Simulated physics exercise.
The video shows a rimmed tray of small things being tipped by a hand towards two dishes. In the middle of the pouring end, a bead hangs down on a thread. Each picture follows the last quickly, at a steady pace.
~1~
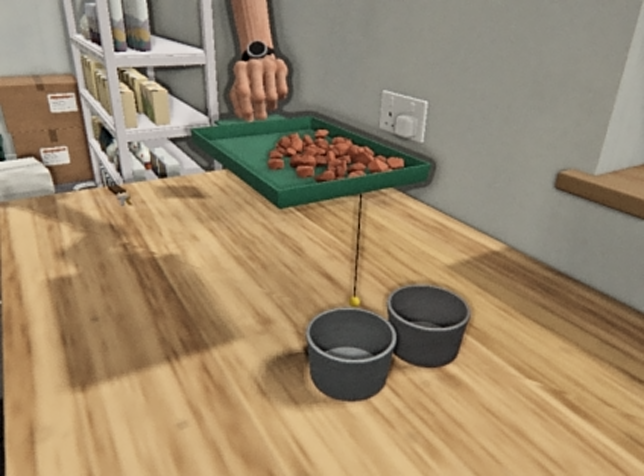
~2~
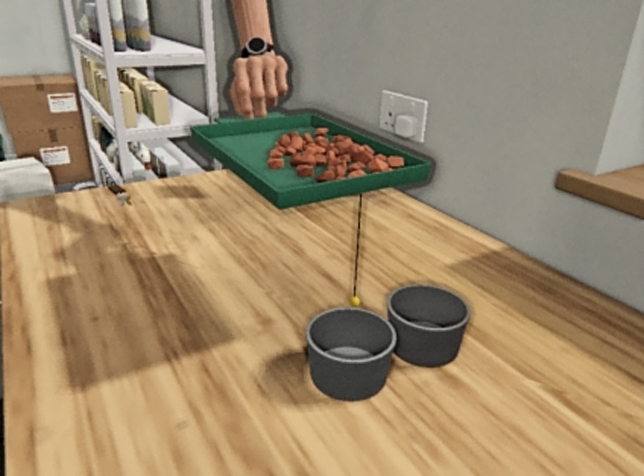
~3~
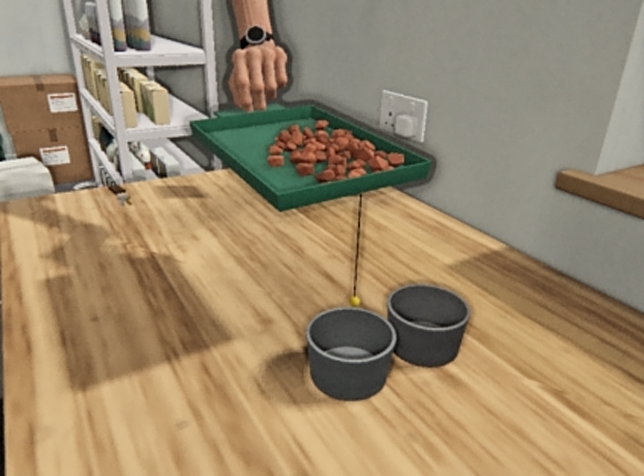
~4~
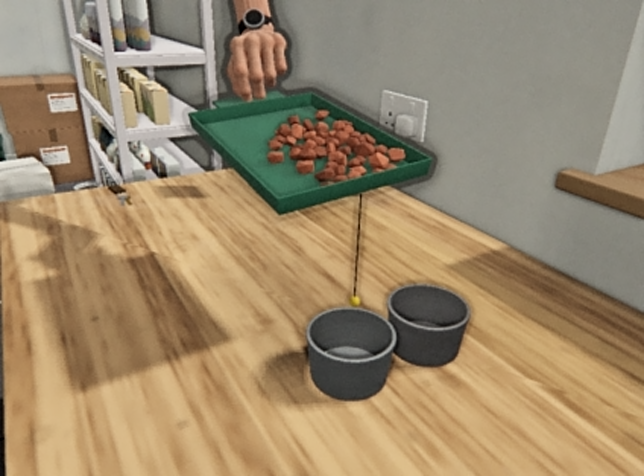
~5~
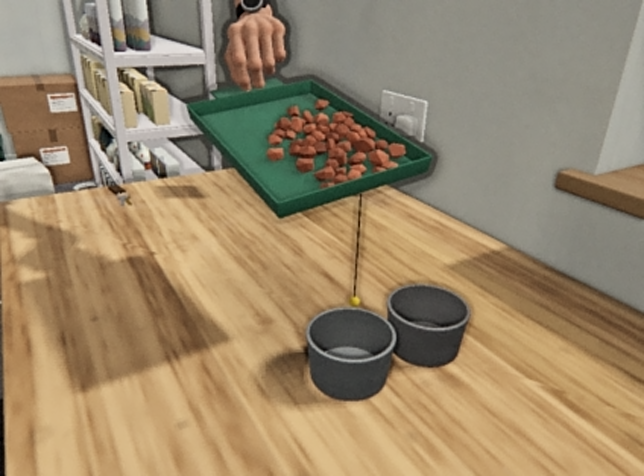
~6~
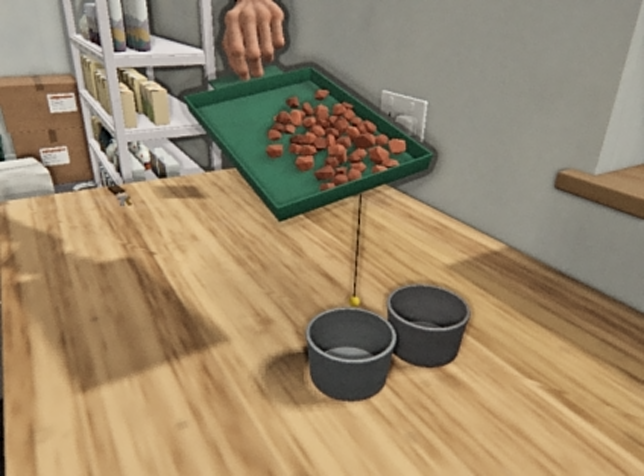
Green rimmed tray of reddish-brown chunks slowly tilting, its far side rising beneath a hand, above two dark dishes on a wooden table.
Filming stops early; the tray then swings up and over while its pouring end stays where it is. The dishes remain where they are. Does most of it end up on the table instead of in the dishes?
Yes, most gets spilled.
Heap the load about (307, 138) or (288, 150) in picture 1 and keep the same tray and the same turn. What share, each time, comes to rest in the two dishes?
About 20 % and 20 %.
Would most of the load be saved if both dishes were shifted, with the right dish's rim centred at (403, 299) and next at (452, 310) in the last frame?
Well, it comes to a lesser portion at first and a lesser portion after that.
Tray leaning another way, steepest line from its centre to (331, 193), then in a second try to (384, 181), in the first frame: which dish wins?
Place one gives the leftmost dish, place two gives the rightmost dish.
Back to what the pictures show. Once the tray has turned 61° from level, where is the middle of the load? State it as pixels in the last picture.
(314, 170).
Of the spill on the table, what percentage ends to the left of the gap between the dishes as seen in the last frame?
90 per cent or thereabouts.
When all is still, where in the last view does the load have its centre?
At about (295, 391), give or take.
Soon after the last picture, tray tipped steeply; nearly all on the tray; a stray few in the air.
A little later, tray tipped past a quarter turn; about two thirds on the tray; a stray few in the left dish; a small part outside both; about a quarter in the air.
Later still, tray tipped past a quarter turn; about a quarter in the left dish; most outside both.
At rest, tray tipped past a quarter turn; about a quarter in the left dish; none in the right dish; most outside both.
